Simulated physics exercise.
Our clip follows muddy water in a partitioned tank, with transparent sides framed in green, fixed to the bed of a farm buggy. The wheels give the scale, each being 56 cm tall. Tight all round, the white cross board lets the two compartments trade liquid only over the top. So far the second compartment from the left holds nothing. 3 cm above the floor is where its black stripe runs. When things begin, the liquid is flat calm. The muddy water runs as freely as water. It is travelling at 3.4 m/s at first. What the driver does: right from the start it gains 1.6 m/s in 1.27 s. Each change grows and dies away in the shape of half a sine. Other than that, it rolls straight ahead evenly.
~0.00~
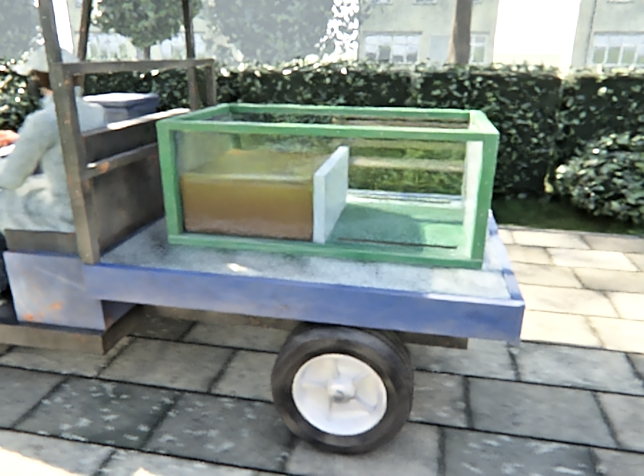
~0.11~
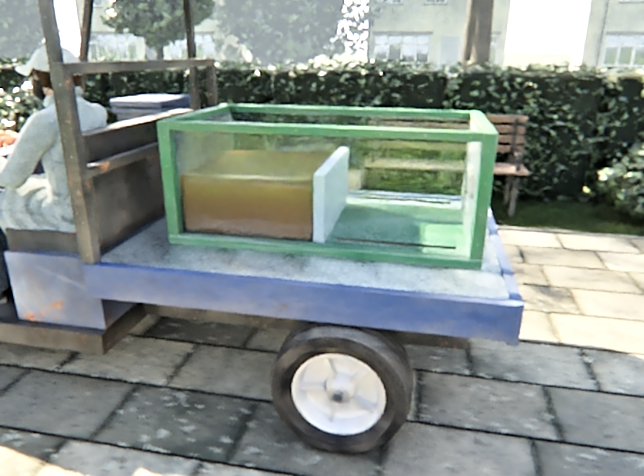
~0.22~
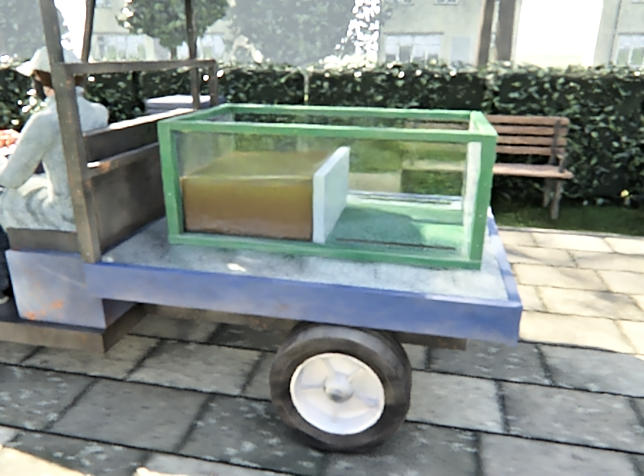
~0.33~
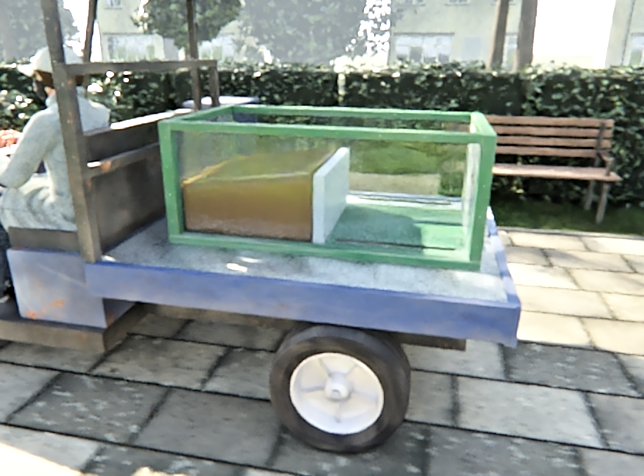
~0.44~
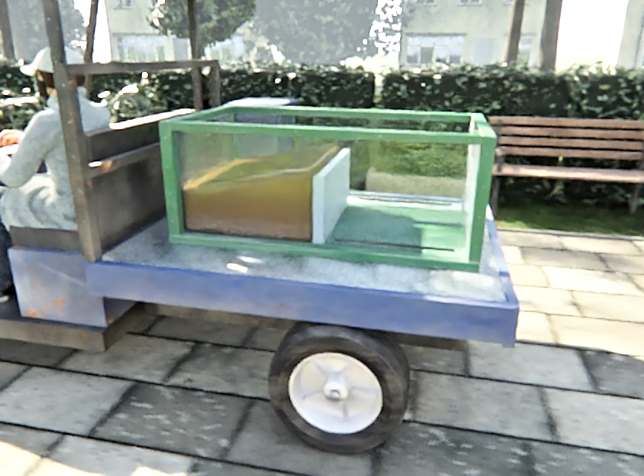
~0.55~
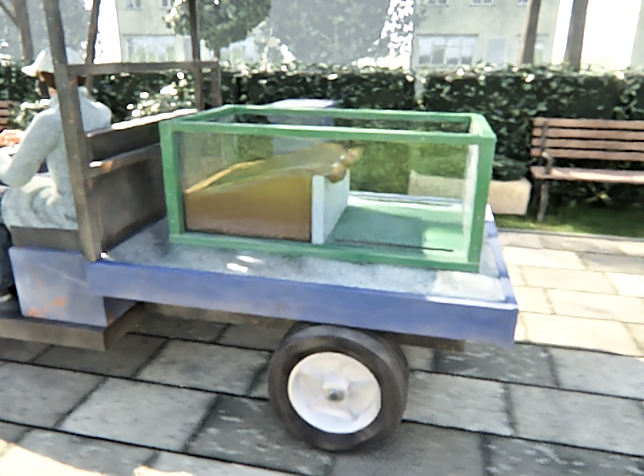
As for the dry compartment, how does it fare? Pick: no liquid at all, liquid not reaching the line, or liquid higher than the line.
Once settled it holds liquid not reaching the line.
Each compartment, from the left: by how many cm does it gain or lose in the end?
The left one falls 1 cm and the next rises 1 cm.
After 0.95 s the compartments hold 26, 1 cm, left to right.
After 1.35 s the compartments hold 26, 1 cm, left to right.
After 1.85 s the compartments hold 26, 1 cm, left to right.
After 4.26 s the compartments hold 26, 1 cm, left to right.
